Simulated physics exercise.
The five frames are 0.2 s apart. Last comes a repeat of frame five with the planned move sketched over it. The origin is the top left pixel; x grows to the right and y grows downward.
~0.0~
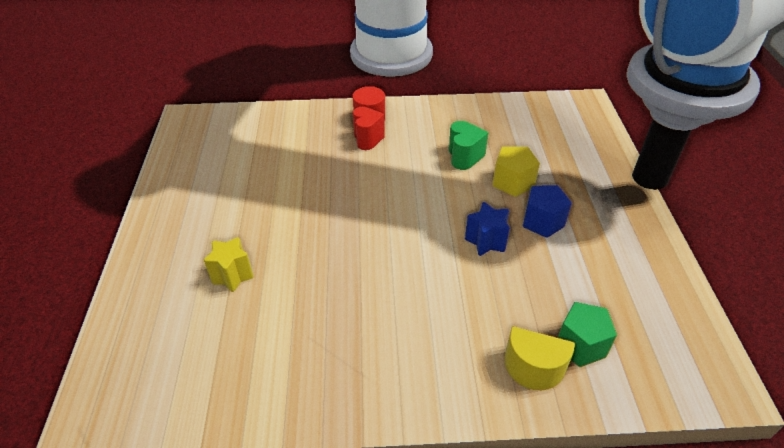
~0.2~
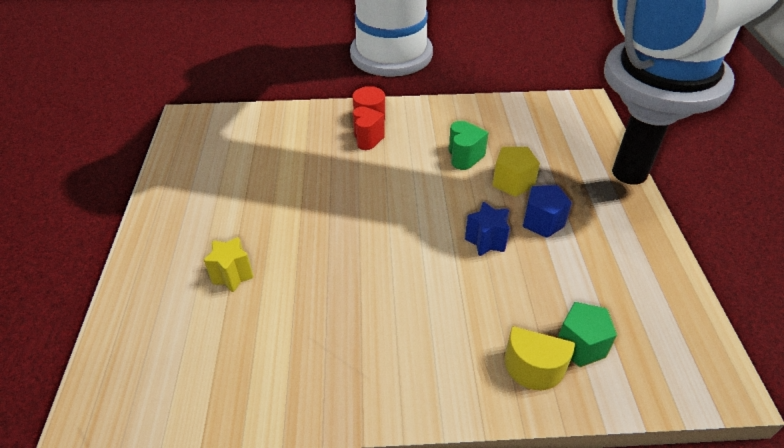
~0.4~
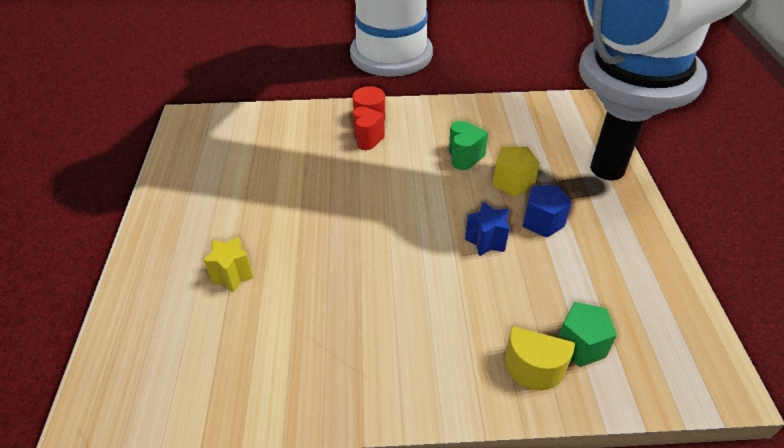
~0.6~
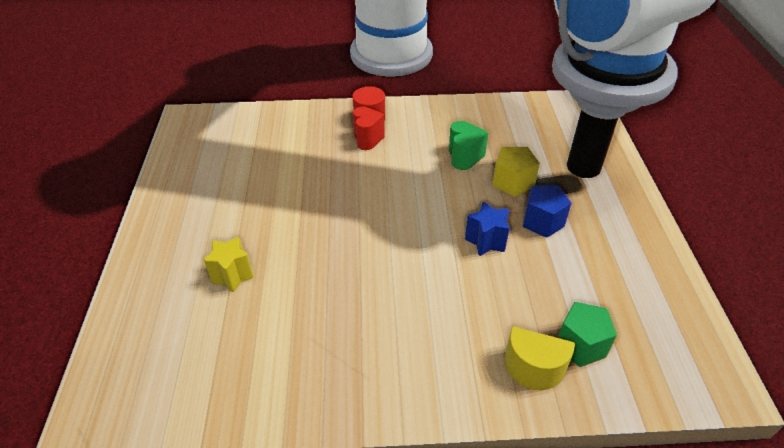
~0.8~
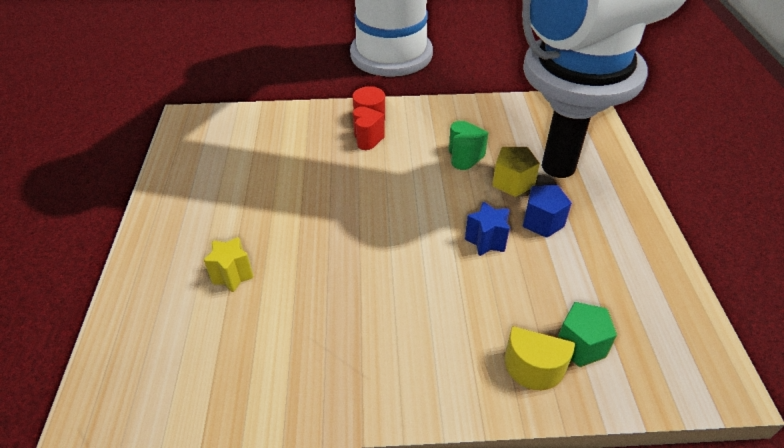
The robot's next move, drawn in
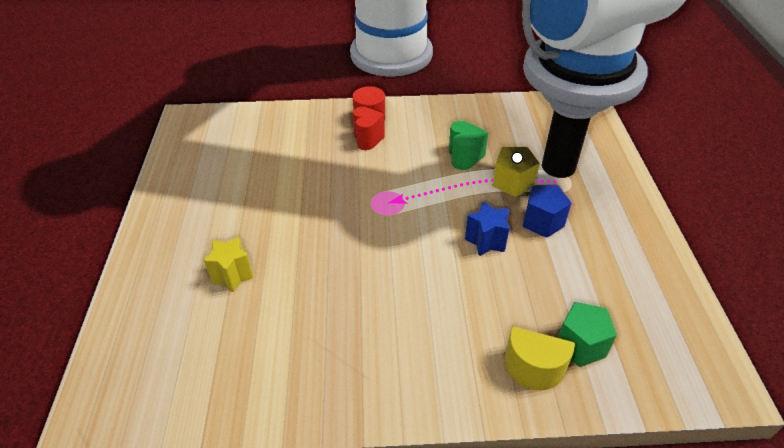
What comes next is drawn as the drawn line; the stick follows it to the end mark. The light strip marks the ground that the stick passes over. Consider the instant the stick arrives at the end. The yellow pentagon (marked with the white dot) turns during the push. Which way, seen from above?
Spin direction: Clockwise.
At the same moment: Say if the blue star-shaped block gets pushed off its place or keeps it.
It keeps its position.
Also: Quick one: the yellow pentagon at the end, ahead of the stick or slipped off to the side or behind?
Looking at the end of the path, the yellow pentagon has slipped free of the stick.
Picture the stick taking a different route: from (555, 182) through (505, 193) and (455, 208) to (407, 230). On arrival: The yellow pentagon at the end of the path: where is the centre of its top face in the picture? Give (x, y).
I predict (458, 157).
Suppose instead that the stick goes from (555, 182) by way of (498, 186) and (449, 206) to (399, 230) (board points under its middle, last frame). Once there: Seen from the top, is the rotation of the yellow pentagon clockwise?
That would be a yes.
The drawn path runs from (555, 182) by way of (469, 183) to (388, 203); the dot is on the yellow pentagon.
The first path, step by step. One third of the way, stick (499, 166); green heart block (459, 131), turned 30° clockwise; yellow pentagon (465, 155), turned 15° clockwise.
Two thirds of the way, stick (442, 175); green heart block (458, 131), turned 35° clockwise; yellow pentagon (408, 156), turned 55° clockwise.
At the end, stick (387, 189); green heart block (458, 131), turned 35° clockwise; blue star-shaped block not moved; yellow pentagon (384, 155), turned 90° clockwise; blue pentagon not moved.
